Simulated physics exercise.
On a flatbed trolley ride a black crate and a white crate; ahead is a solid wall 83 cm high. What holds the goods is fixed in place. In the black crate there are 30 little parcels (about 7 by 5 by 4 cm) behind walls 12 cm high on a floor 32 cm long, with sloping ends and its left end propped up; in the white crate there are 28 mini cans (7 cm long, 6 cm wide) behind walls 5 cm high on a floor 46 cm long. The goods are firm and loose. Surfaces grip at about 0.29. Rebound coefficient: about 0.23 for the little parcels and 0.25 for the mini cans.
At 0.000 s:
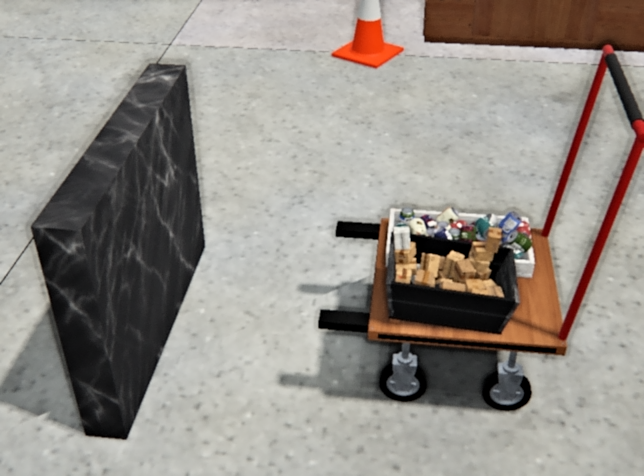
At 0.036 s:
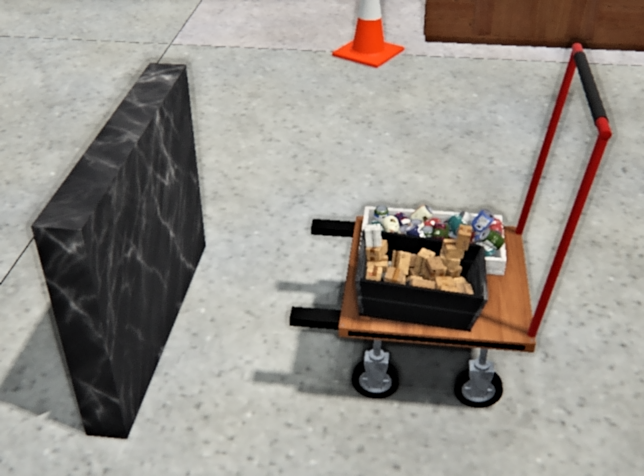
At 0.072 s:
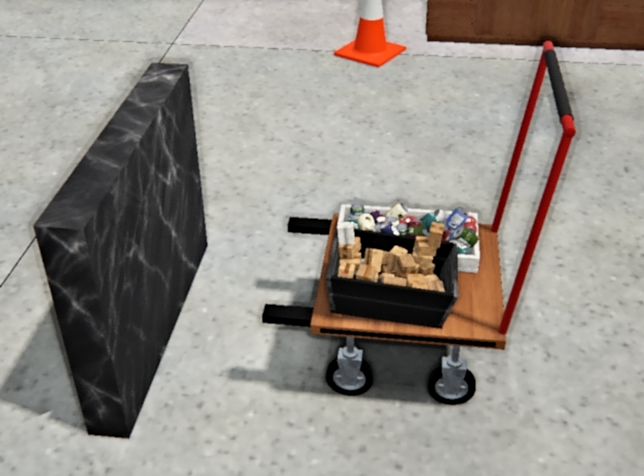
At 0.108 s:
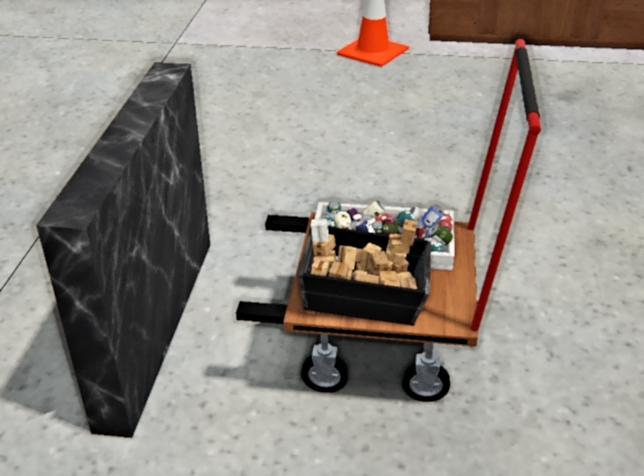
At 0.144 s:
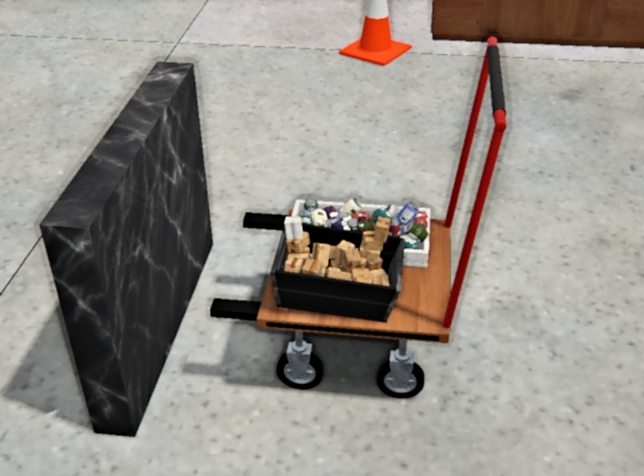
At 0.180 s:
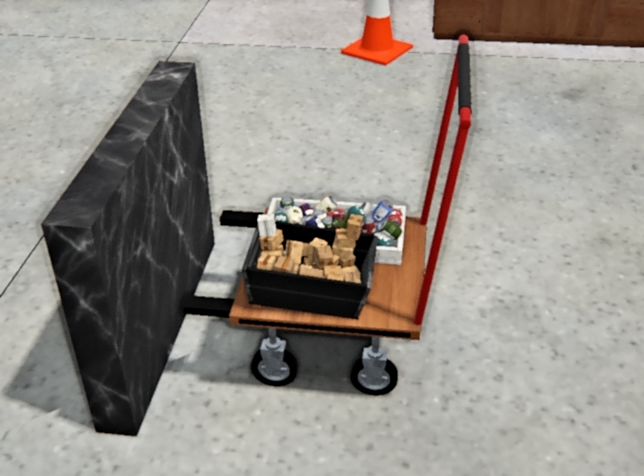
The footage shows a flatbed trolley with a red handle, carrying a black crate of small parcels and a white crate of small cans, rolling steadily left across a grey floor toward a dark marbled wall, its load staying in place.
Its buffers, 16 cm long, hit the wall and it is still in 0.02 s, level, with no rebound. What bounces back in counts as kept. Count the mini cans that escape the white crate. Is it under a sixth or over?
Out of the white crate go more than a sixth of the mini cans.
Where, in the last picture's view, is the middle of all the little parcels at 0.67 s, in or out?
Around (257, 265).
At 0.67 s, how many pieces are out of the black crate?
About: Black crate 2.
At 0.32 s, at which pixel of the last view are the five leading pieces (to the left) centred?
Near (228, 209).
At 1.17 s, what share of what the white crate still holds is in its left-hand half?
Roughly 70 in a hundred.
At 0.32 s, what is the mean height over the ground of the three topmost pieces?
About 60 cm.
After 0.22 s, impact.
After 0.32 s, 0 of 30 out of the black crate and 1 of 28 out of the white crate.
After 0.44 s, 2 of 30 out of the black crate and 4 of 28 out of the white crate.
After 0.67 s, 2 of 30 out of the black crate and 10 of 28 out of the white crate.
When it is over (at 1.17 s), 2 of 30 out of the black crate and 11 of 28 out of the white crate. Asked share, 11 of 28, 39 per cent.
